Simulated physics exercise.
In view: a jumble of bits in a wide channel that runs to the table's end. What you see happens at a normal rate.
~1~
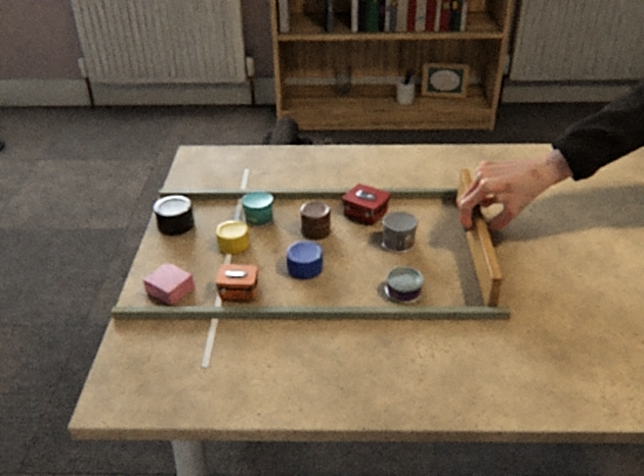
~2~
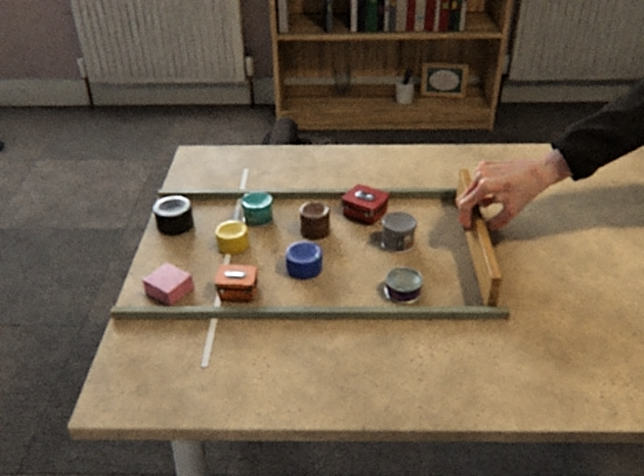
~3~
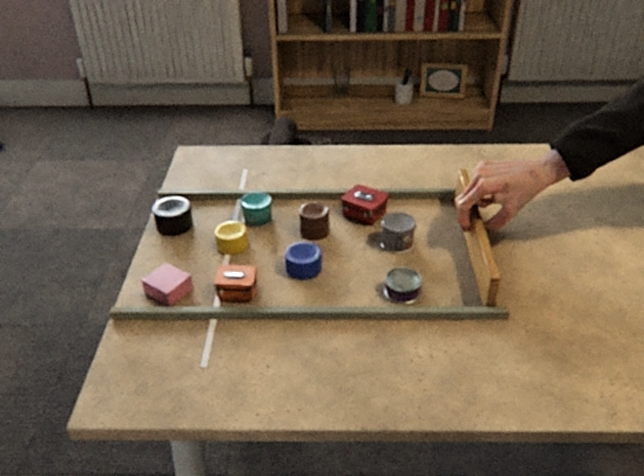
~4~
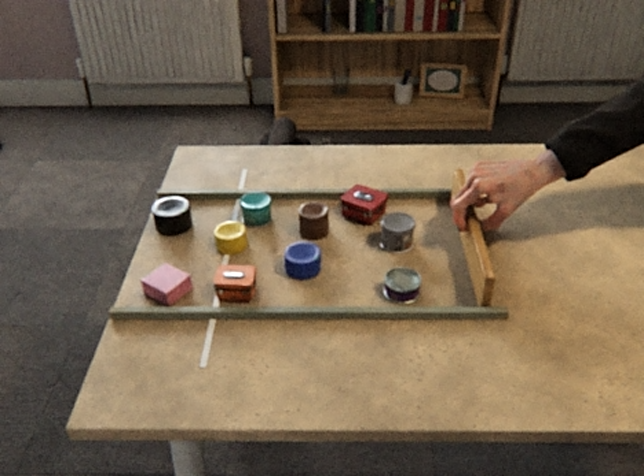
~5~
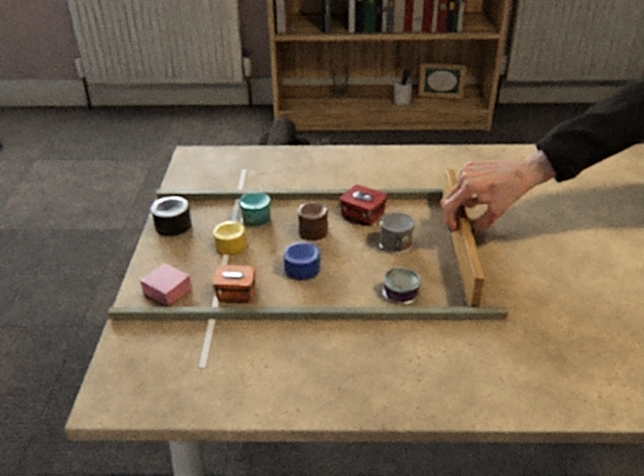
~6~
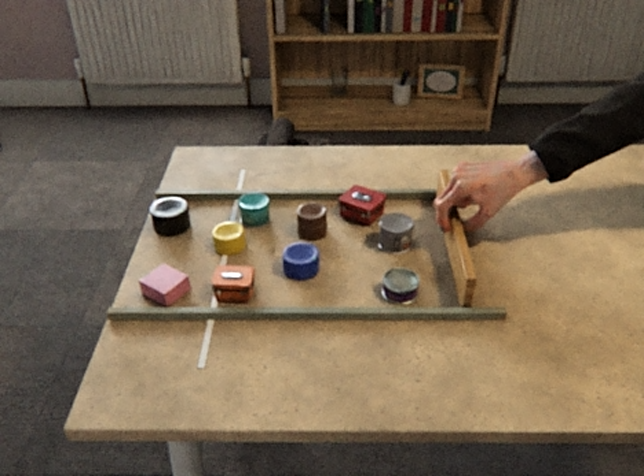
A hand slides a wooden board slightly left along a channel holding small colourful objects.
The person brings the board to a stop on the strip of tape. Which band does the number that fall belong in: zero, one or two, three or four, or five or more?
All remain.
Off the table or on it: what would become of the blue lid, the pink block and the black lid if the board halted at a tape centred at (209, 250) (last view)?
In order, the blue lid keeps its spot, then the pink block goes off the edge, then the black lid goes off the edge.
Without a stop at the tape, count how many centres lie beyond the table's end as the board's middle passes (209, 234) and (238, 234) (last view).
Place by place: 2, then 0.
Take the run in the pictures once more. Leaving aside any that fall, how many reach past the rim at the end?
It totals 2.
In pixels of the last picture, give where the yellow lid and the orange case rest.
First (177, 250), then (162, 284).
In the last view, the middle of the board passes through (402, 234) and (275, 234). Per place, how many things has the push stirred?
Up to then 2, and up to the other point 8.
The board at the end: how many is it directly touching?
My count gives 4.
A little later, none off yet; black lid at rest near (171, 217); pink block at rest near (165, 285); yellow lid at rest near (229, 239).
Next, none off yet; black lid at rest near (171, 217); pink block moving near (156, 284); yellow lid shifted about its own width near (199, 247).
When it is over, the number that fall off is zero.
